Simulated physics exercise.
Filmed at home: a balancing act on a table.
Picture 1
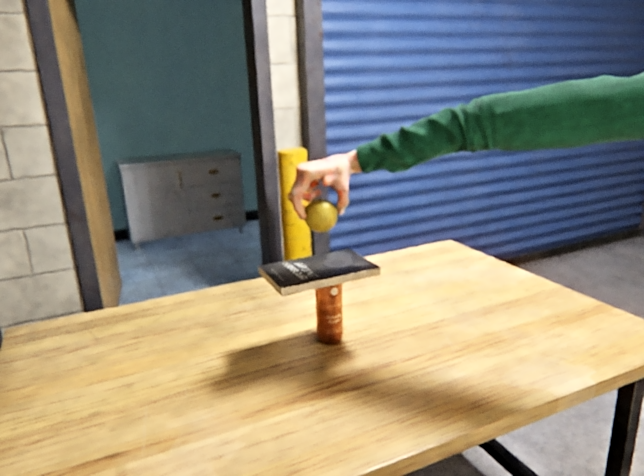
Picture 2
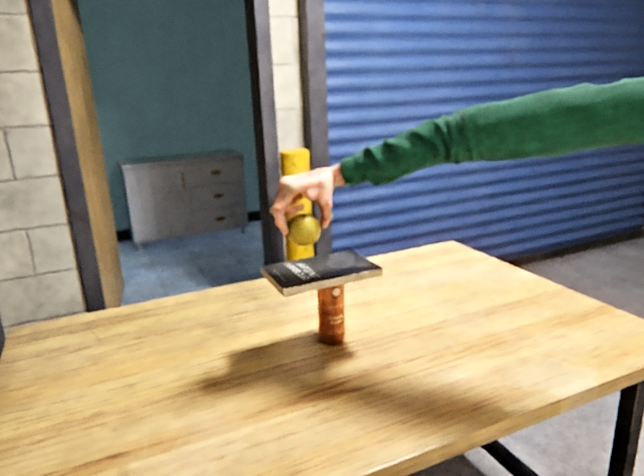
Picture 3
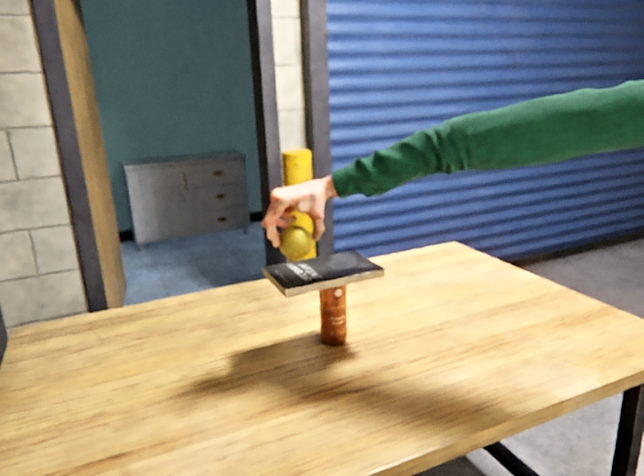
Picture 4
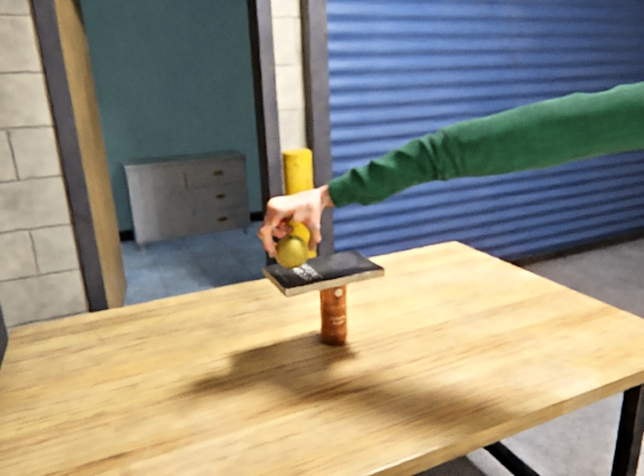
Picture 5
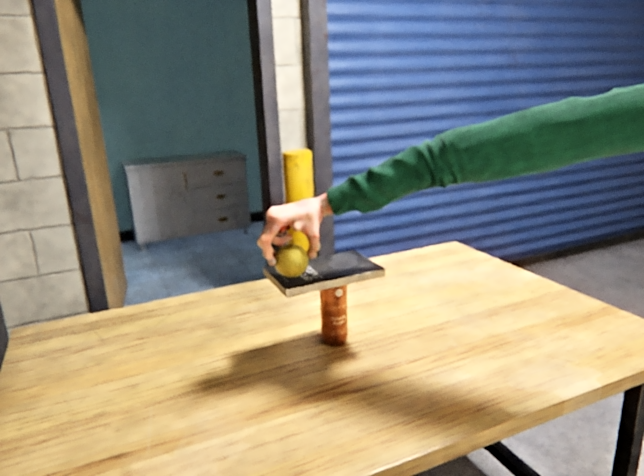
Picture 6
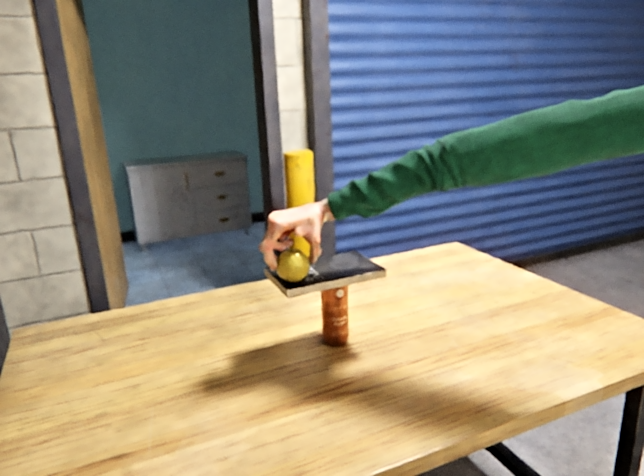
A hand in a green sleeve lowered a small yellow apple, drifting slightly left, onto the left part of a dark, flat book-like object resting on an orange can on the wooden table.
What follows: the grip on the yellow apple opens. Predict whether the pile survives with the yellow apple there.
A fall.
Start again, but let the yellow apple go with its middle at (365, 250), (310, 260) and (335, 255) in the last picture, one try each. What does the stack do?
The stack remains standing the first time, tumbles down the second time, and remains standing the third time.
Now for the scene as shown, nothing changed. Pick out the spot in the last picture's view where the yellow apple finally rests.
Roughly pixel (289, 348) in the last picture.
Then, 0.40 s later than the last frame, black book and yellow apple now fallen.
Then, 0.60 s later than the last frame, things are still on the move.
When it is over, fallen, black book and yellow apple; orange can as before. End places, in pixels of the last picture, yellow apple near (289, 348). The stack loses its balance.
